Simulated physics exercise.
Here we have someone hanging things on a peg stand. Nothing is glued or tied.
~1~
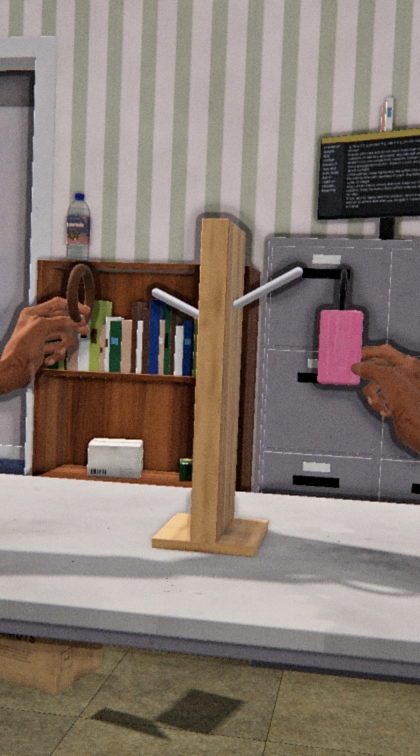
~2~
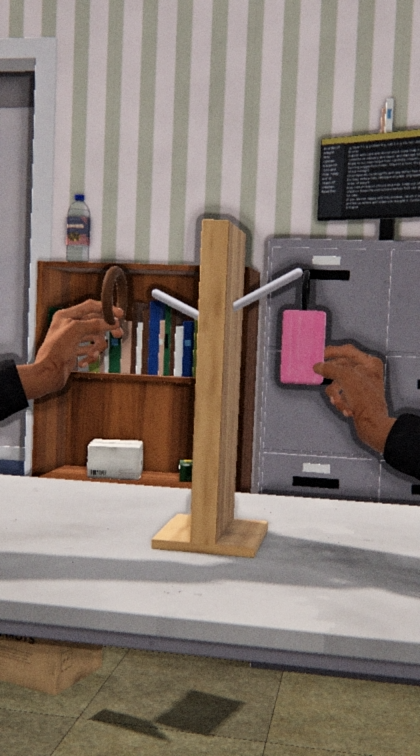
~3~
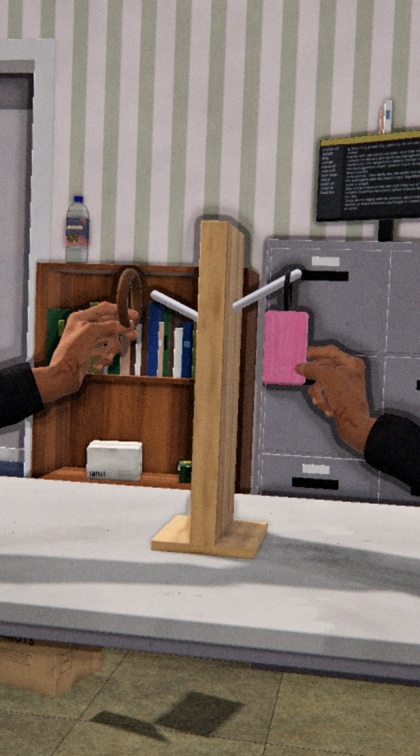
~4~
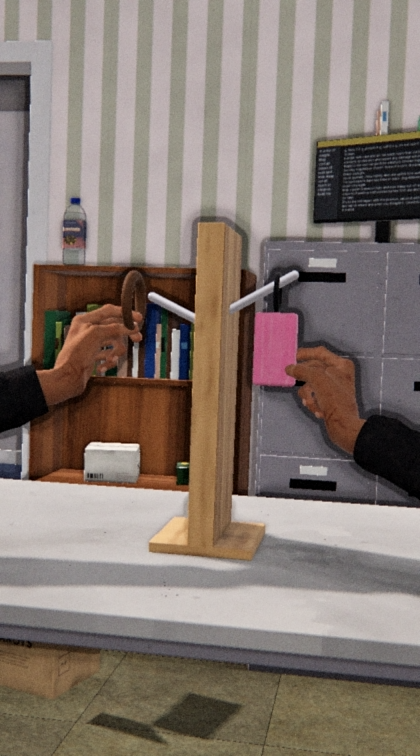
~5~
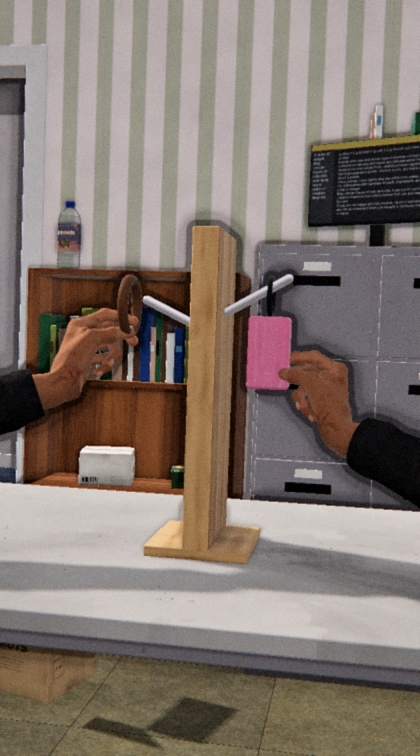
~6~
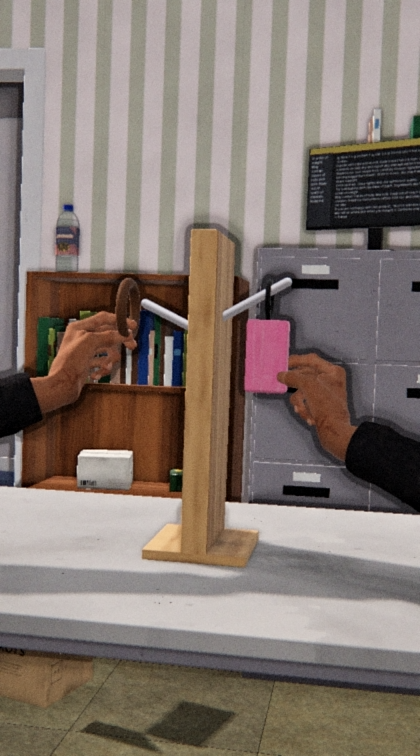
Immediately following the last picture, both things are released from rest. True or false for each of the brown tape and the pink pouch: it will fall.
Brown tape: True; pink pouch: False.
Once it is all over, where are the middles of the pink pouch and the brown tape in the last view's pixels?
Roughly (245, 354) for the first and roughly (122, 513) for the other.
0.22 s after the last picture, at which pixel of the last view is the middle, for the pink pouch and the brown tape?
(246, 354) and (125, 422).
Then, 0.14 s on from there, brown tape displaced a little near (127, 345); pink pouch turned 16° from its first pose near (258, 348).
Then, 0.22 s on from there, brown tape on its way down near (125, 422); pink pouch turned 12° from its first pose near (246, 354).
Then, 0.34 s on from there, brown tape at the bottom near (123, 487); pink pouch turned 13° from its first pose near (245, 354).
In the end, the brown tape drops to the table, near (122, 513); the pink pouch remains hooked, near (245, 355).
